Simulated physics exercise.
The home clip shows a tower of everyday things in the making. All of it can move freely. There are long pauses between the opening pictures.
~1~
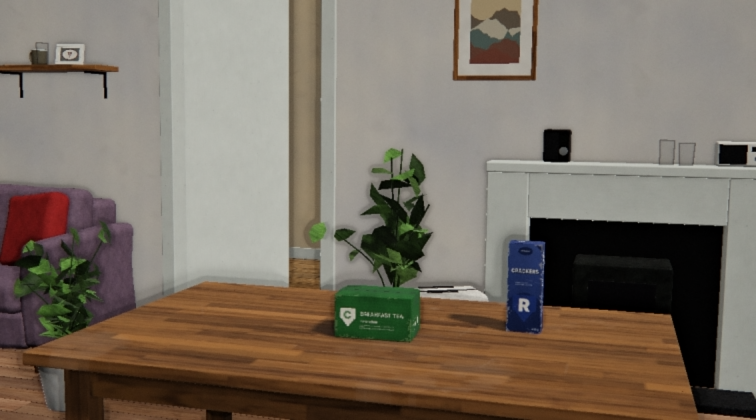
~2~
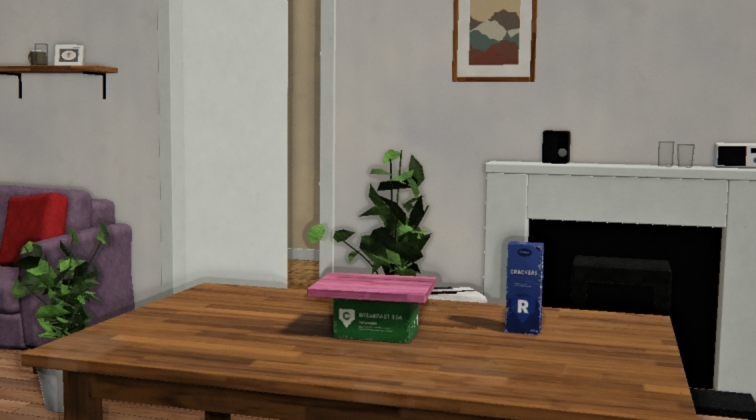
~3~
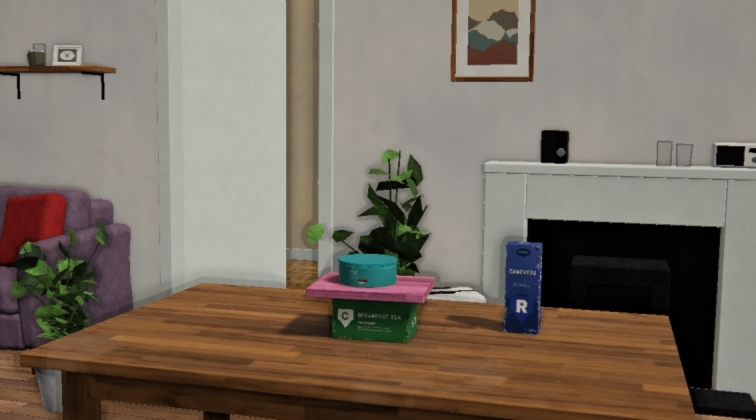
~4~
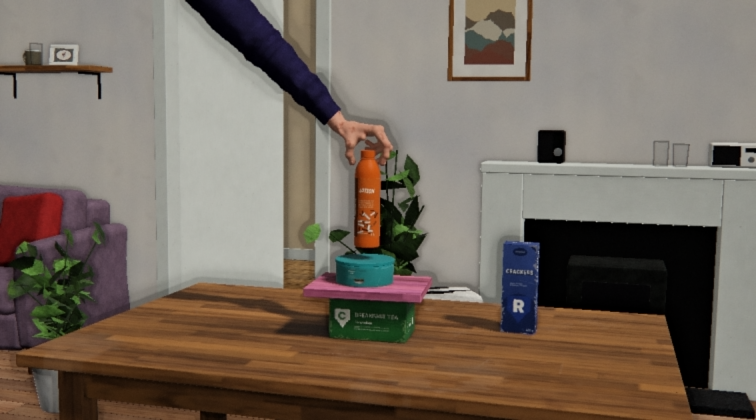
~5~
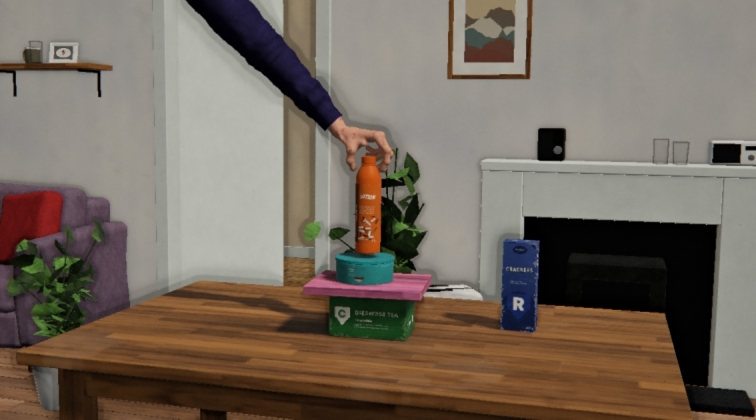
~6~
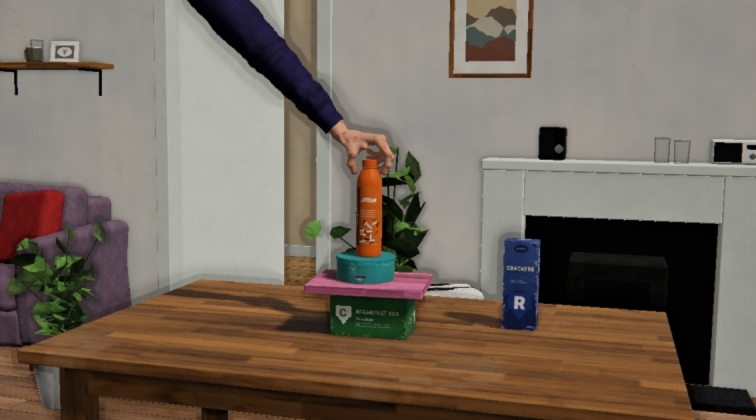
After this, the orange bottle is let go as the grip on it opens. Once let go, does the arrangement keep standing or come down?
The arrangement keeps standing.
Then, 0.70 s after the last picture, nothing has stirred.
Then, 1.50 s after the last picture, orange bottle resting near (369, 208).
At rest, all 5 in place. Seen from the same camera at the end, orange bottle near (369, 208). The pile keeps its balance.
